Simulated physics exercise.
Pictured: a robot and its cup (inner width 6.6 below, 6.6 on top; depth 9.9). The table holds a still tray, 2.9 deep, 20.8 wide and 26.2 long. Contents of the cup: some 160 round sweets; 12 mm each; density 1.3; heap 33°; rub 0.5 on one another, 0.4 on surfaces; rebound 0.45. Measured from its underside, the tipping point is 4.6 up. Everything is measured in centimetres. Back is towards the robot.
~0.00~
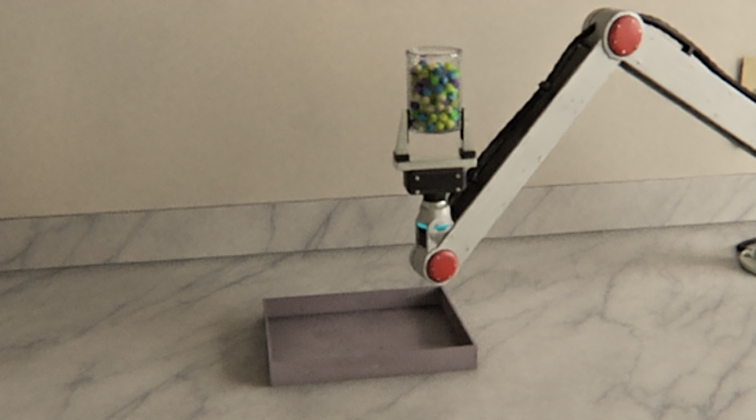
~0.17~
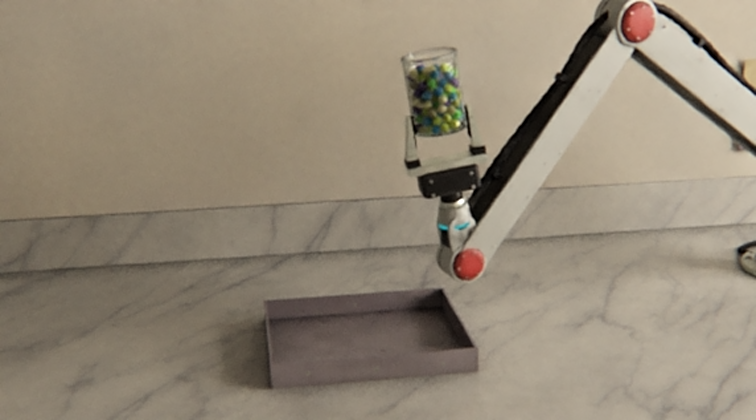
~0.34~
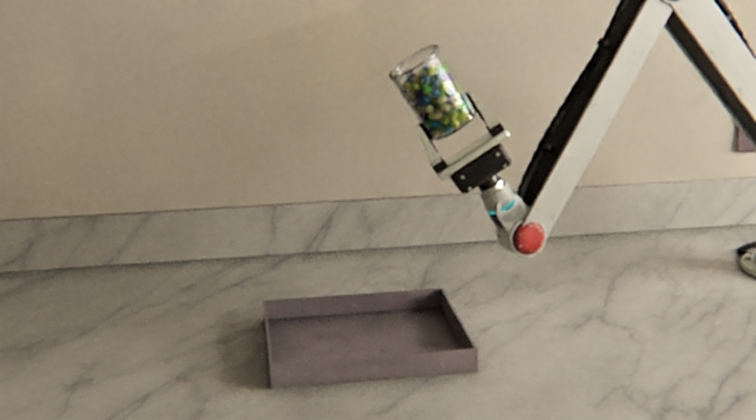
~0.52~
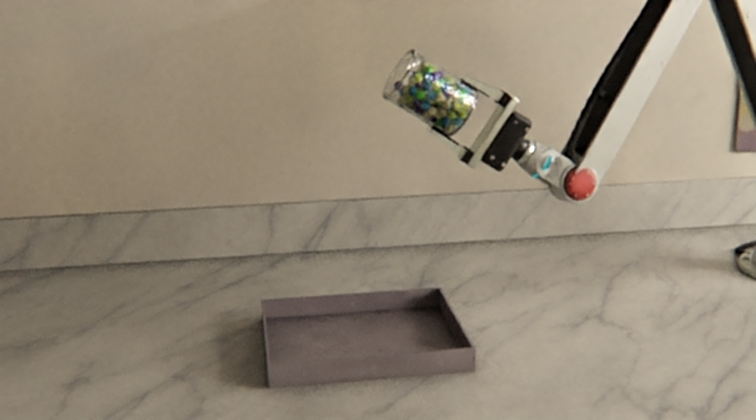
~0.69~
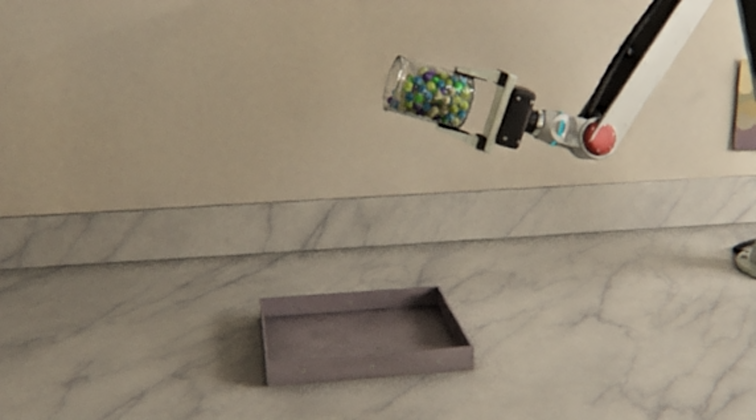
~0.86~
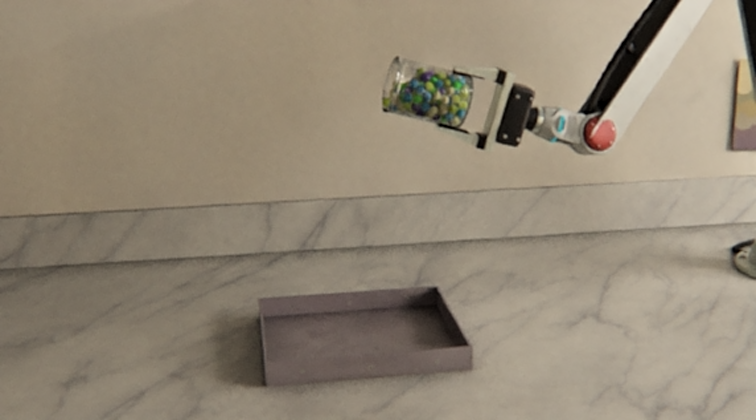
Robot arm tilting a clear cup of colourful round sweets leftward until nearly horizontal, above an empty tray on a marble surface.
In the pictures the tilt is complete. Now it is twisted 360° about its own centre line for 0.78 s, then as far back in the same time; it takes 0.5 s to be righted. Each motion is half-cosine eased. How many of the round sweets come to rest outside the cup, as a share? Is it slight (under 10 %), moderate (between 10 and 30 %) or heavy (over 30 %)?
It is moderate, between 10 and 30 %.
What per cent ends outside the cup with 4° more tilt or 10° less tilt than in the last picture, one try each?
Around 20 percent on the first try, 5 percent on the second.
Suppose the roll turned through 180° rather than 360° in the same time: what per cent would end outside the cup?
10 %.
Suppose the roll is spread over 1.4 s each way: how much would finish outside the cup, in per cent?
Expected share: Some 25 %.
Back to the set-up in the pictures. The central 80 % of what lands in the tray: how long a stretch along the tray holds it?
The stretch runs close to 14 cm along the tray.
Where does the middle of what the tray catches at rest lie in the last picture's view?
In the last view, around (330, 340).
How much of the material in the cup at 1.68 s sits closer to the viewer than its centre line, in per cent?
Front-half share of contents: Approx. 55 per cent.
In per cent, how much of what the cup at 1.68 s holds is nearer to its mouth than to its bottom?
40 %, about.
After 1.68 s, tipped 74°, highest piece 37 above the table; 153 in the cup, 9 in the tray, 3 in flight or on a rim.
After 2.51 s, tipped 68°, highest piece 37 above the table; 140 in the cup, 20 in the tray, 1 on the table or floor, 4 in flight or on a rim.
After 3.12 s, upright, highest piece 39 above the table; 139 in the cup, 25 in the tray, 1 on the table or floor.
After 3.82 s, upright, highest piece 39 above the table; 139 in the cup, 25 in the tray, 1 on the table or floor.
At rest, 139 in the cup, 25 in the tray, 1 on the table or floor. That is 16 % outside the cup.
